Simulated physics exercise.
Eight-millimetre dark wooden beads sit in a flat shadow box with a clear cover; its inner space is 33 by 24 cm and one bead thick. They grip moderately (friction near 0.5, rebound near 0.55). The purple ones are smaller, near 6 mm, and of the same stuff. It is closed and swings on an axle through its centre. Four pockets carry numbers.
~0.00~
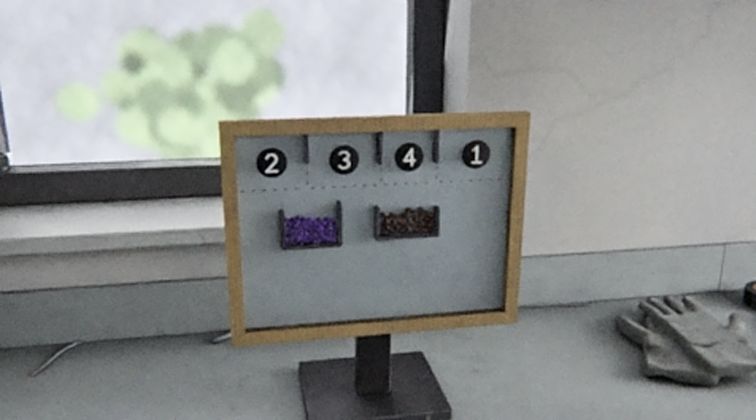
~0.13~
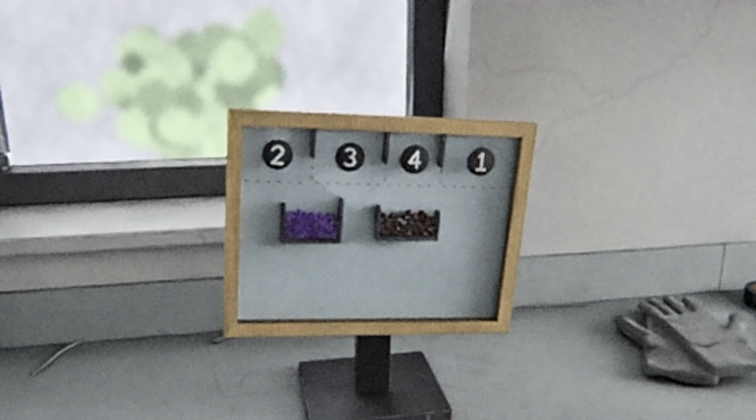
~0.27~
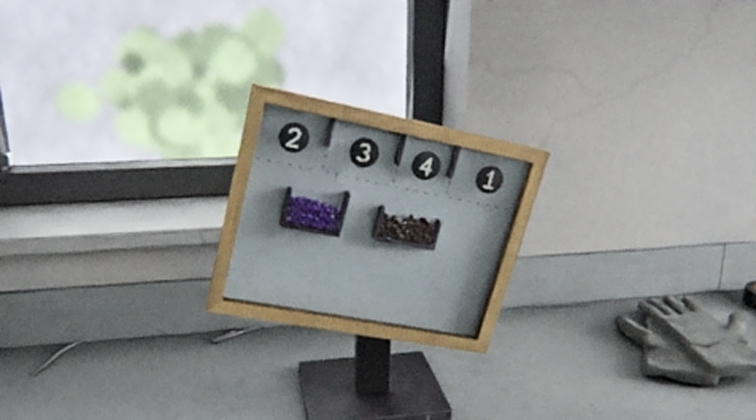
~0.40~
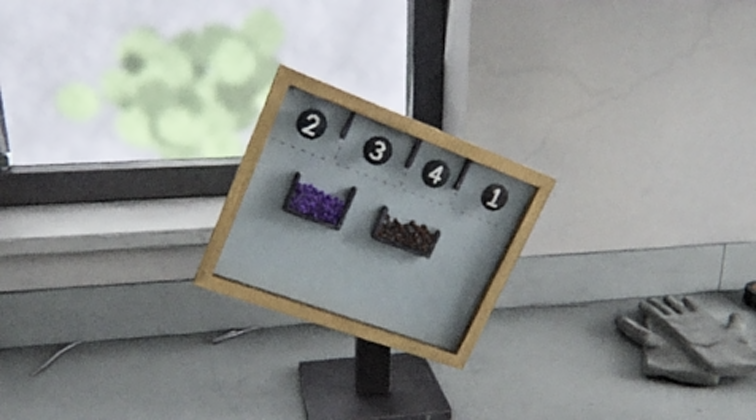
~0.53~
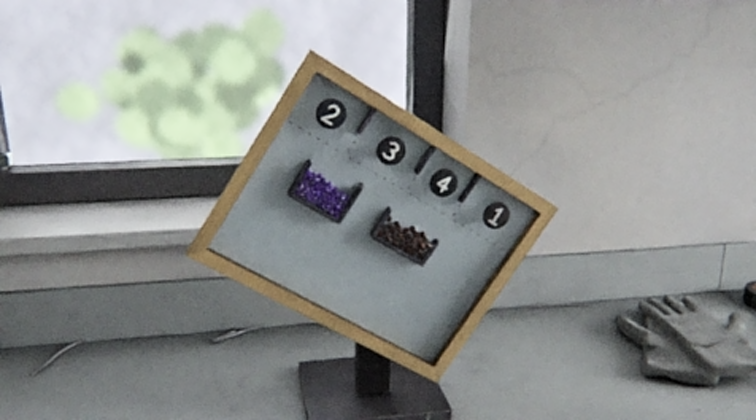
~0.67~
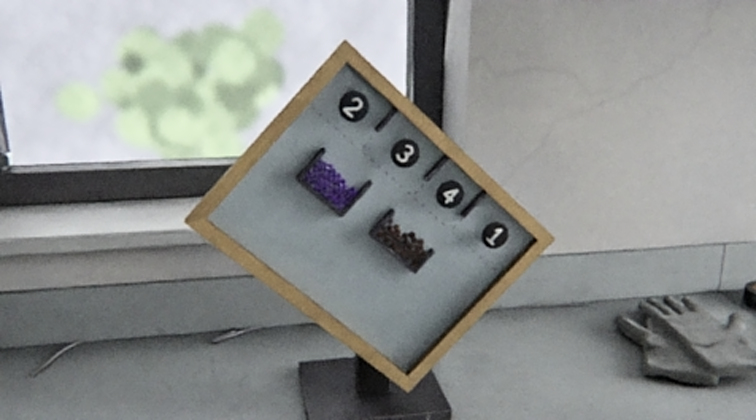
To begin with, a wood-framed board stands level on a dark stand, with small purple pieces in a left tray and dark brown ones in a right tray, below four numbered circles. The board then rotates clockwise, slightly at first and then steeply, while both groups stay within their tilting trays.
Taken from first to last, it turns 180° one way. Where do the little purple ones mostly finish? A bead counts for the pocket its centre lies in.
Answer: 3.
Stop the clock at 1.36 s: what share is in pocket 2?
About 0 per cent.
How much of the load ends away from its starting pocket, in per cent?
Some 100 per cent.
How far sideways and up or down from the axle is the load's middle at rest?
Some 5 cm left and 10 cm below.
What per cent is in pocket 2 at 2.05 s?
About 0 per cent.
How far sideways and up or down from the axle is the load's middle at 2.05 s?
About 1 cm right and 12 cm below.
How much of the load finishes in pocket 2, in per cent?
Roughly 0 per cent.
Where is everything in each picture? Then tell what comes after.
In the first picture, level; about 90 beads; beads' middle (345, 227); highest (408, 211); no. 1 (476, 154), no. 2 (272, 163), no. 3 (344, 160), no. 4 (409, 157).
In the second picture, turned 4° clockwise; beads' middle (345, 225); highest (299, 212).
In the third picture, turned 14° clockwise; beads' middle (347, 219); highest (293, 199); wall ends (327, 144), (397, 164), (450, 176), (382, 208) to (439, 222), (290, 189) to (348, 194).
In the fourth picture, turned 24° clockwise; beads' middle (349, 214); highest (299, 185).
In the fifth picture, turned 33° clockwise; beads' middle (352, 210); highest (308, 173).
In the sixth picture, turned 43° clockwise; beads' middle (357, 205); highest (320, 161); no. 1 (495, 235), no. 2 (354, 107), no. 3 (405, 154), no. 4 (450, 194).
After 1.36 s, it stands 93° clockwise; the beads' middle is 2 cm right of and level with the centre; no. 1, 10 %, no. 4, 5 %; small ones, no. 1, 5 %, no. 4, 5 %.
After 2.05 s, it stands 143° clockwise; the beads' middle is 1 cm right of and 12 cm below the centre; no. 1, 40 %, no. 3, 45 %, no. 4, 15 %; small ones, no. 1, 10 %, no. 3, 65 %, no. 4, 20 %.
After 2.64 s, it stands 180° clockwise; the beads' middle is 6 cm left of and 10 cm below the centre; no. 1, 40 %, no. 3, 45 %, no. 4, 15 %; small ones, no. 1, 10 %, no. 3, 65 %, no. 4, 20 %.
At rest by 3.9 s, it stands 180° clockwise; no. 1, 40 %, no. 2, 0 %, no. 3, 45 %, no. 4, 15 %; small ones, no. 1, 10 %, no. 3, 65 %, no. 4, 20 %.
